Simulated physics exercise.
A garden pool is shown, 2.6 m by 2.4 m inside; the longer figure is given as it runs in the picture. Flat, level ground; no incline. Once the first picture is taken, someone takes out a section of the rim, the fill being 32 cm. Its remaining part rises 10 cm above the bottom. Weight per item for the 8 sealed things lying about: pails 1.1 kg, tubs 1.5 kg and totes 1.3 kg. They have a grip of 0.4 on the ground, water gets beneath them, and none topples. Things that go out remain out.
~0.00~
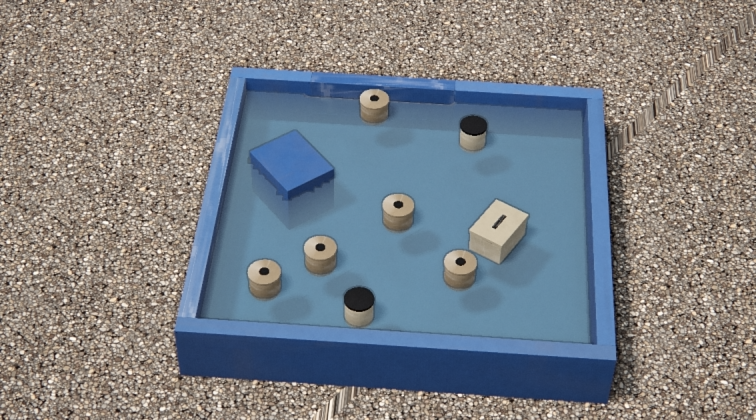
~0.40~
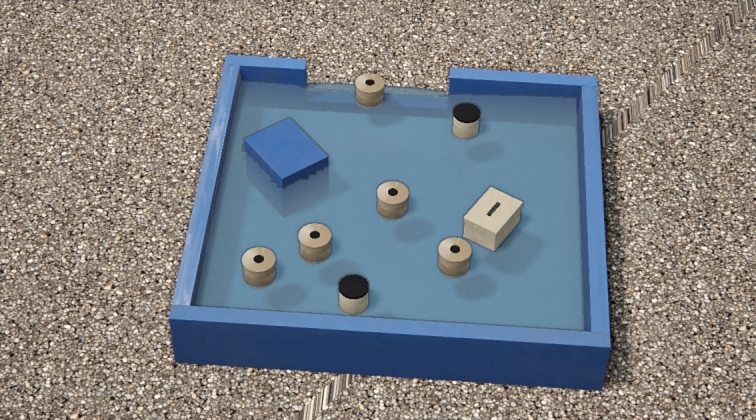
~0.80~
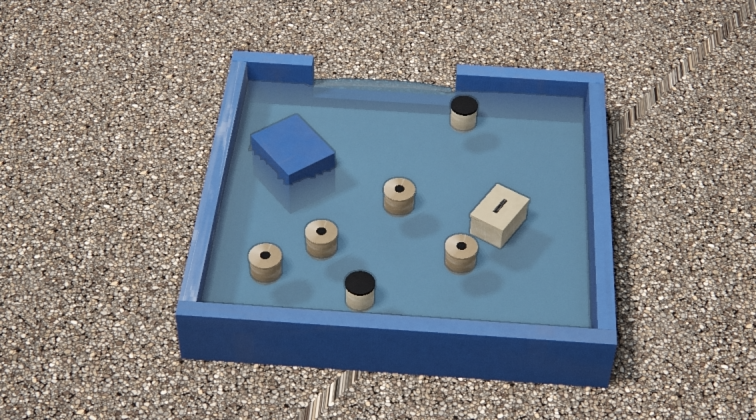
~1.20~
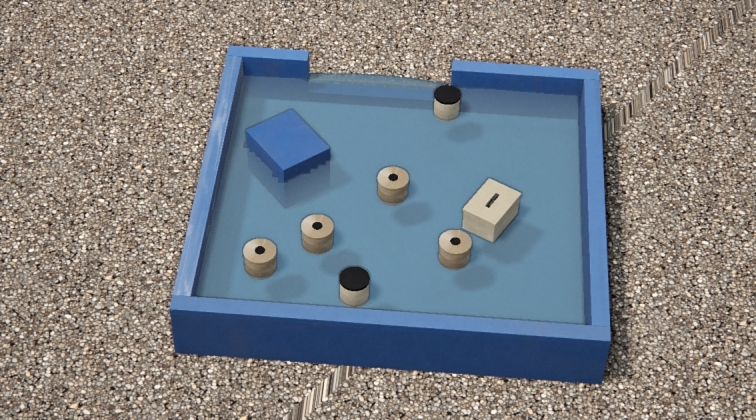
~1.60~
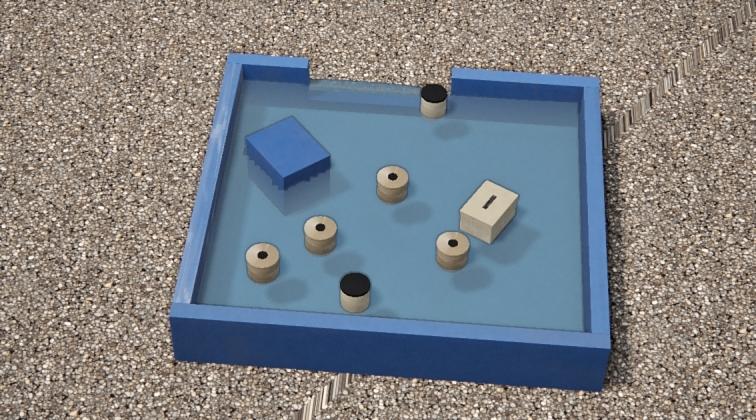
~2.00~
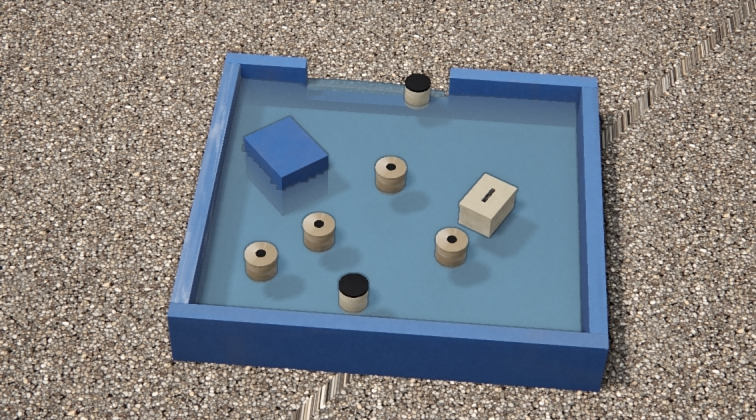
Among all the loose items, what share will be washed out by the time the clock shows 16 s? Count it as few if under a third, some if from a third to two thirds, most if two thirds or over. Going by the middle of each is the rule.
Some.
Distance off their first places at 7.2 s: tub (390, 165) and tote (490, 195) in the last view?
In order, washed out for the first and 60 cm for the second.
After 3.2 s 2 of 8 are out; 6 afloat.
After 7.2 s 3 of 8 are out; 5 afloat.
After 12.0 s 3 of 8 are out; 5 afloat.
After 16.0 s 3 of 8 are out; 5 afloat.
